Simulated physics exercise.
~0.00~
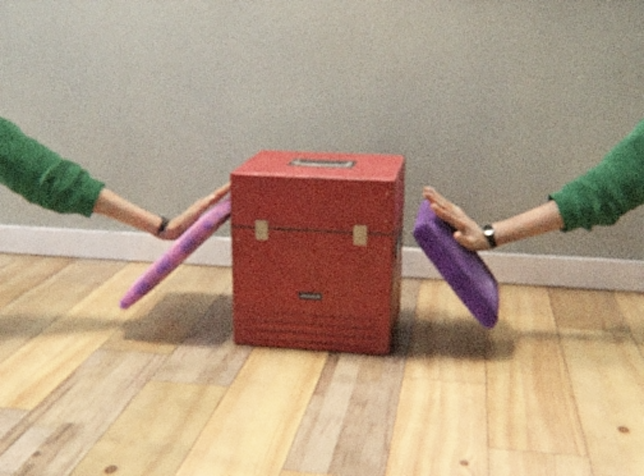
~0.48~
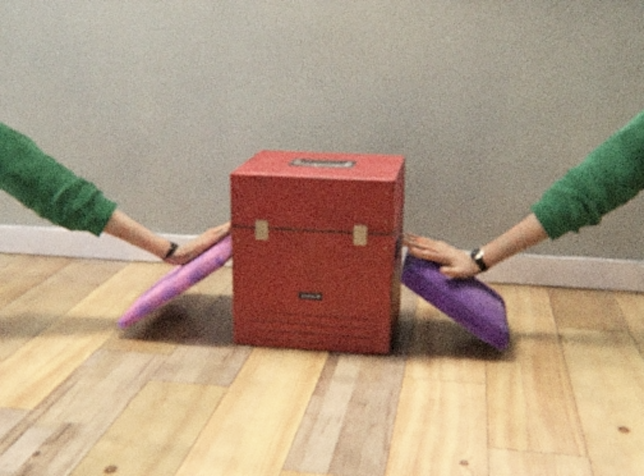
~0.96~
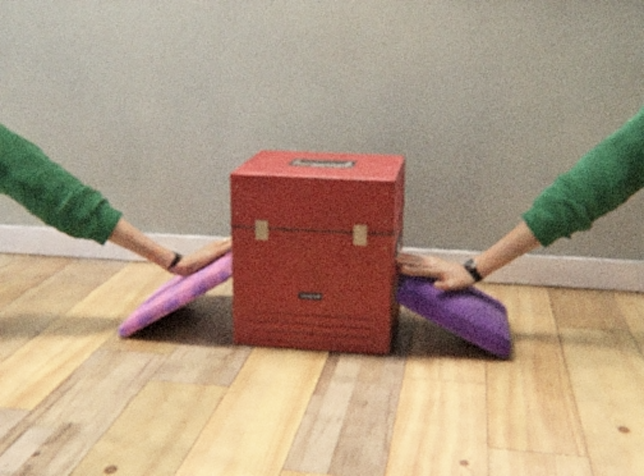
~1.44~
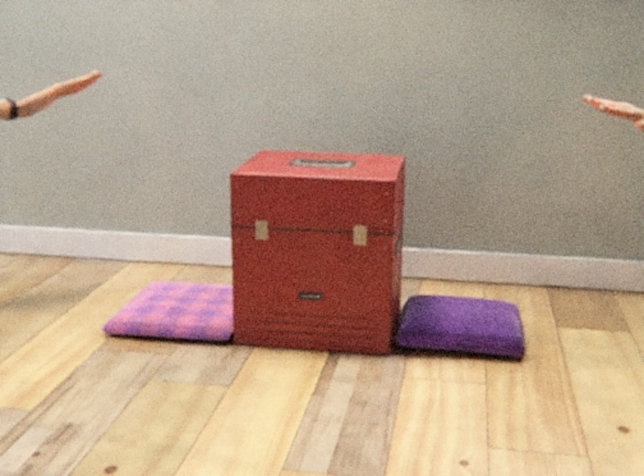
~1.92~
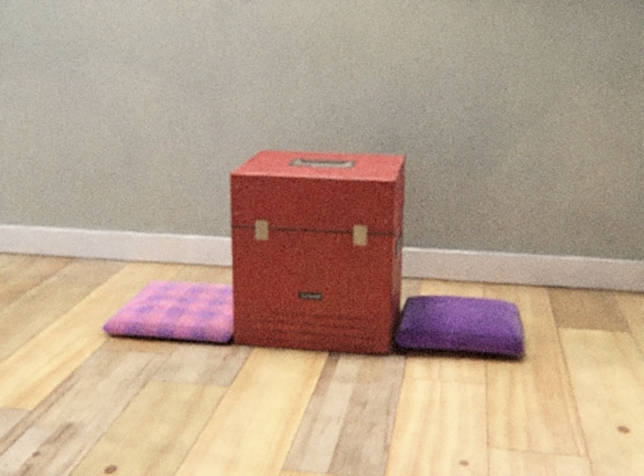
Two hands in green sleeves lowered a pink seat pad and a purple soft bag from their tilted positions on the left and right of a red chest, then let go and drew away, leaving both lying flat on the wooden floor.
